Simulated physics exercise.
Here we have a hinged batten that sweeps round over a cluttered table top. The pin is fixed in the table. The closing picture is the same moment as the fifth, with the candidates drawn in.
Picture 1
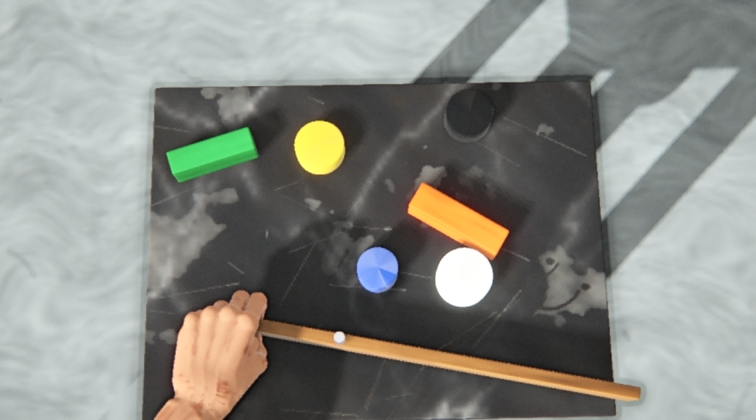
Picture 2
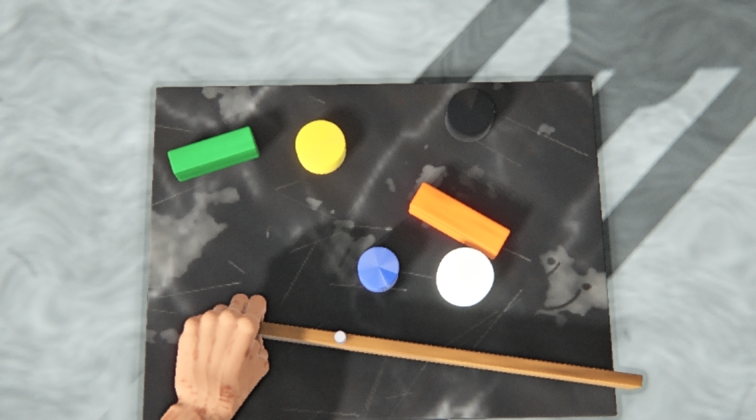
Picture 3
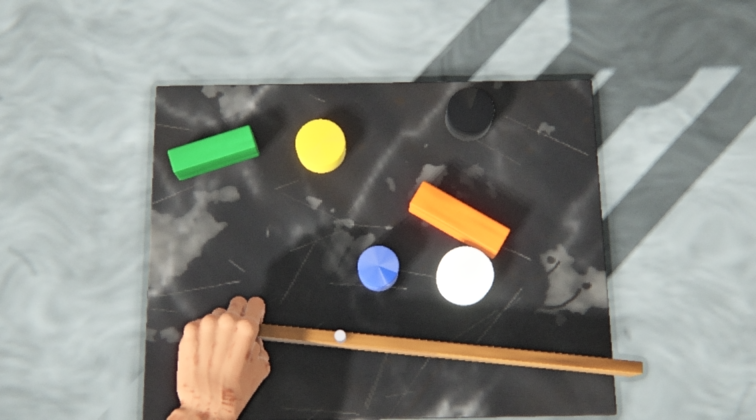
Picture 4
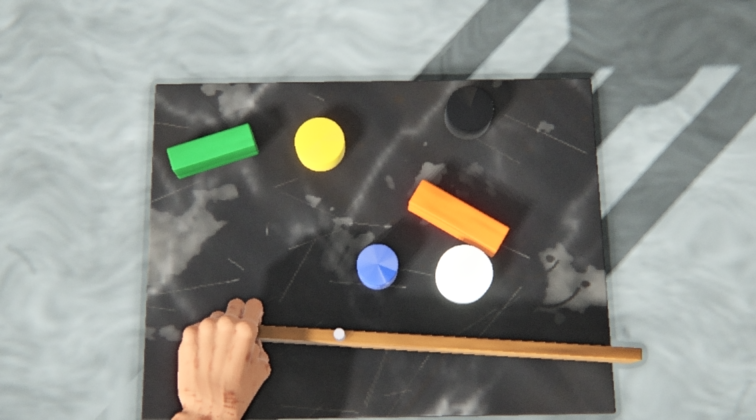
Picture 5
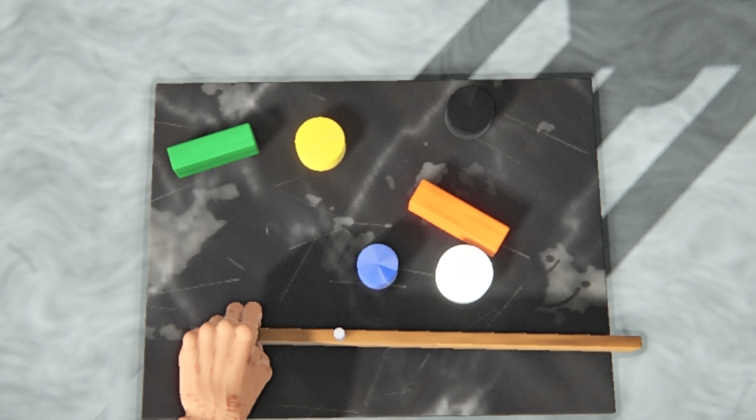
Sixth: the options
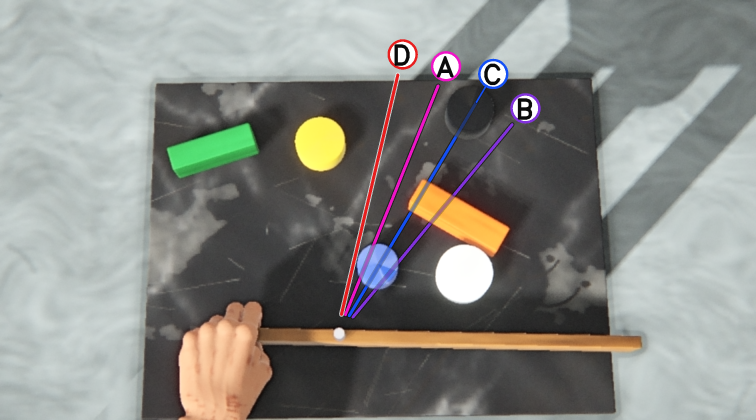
A wooden batten swings slowly upward at its right end while a hand stays at its left.
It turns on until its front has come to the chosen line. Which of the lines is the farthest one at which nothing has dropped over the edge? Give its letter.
No farther than A.
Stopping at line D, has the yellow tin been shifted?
By then, yes.
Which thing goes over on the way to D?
The black tin.
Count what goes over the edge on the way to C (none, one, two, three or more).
In all, none.
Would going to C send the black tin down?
No.
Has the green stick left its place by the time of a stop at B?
No.
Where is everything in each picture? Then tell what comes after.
Green stick (213, 155); arm (495, 367); black tin (468, 116), in the first frame.
Arm (496, 360); blue tin (379, 270), in the second frame.
Arm (497, 353); white tin (464, 277), in the third frame.
Arm (496, 345); black tin (469, 113), in the fourth frame.
Arm (496, 339); blue tin (378, 266); orange stick (459, 218); white tin (464, 275), in the fifth frame.
On the copy, A at (393, 196); B at (434, 219); C at (415, 206); D at (370, 191).
On A. First, arm (480, 272); orange stick (460, 211); white tin (455, 252).
Then, arm (440, 221); orange stick (419, 163); white tin (415, 203).
Finally, arm (397, 195); black tin (414, 82); orange stick (367, 130); nothing has fallen.
By contrast, B is safe but short; C is safe but short; D drops the black tin.
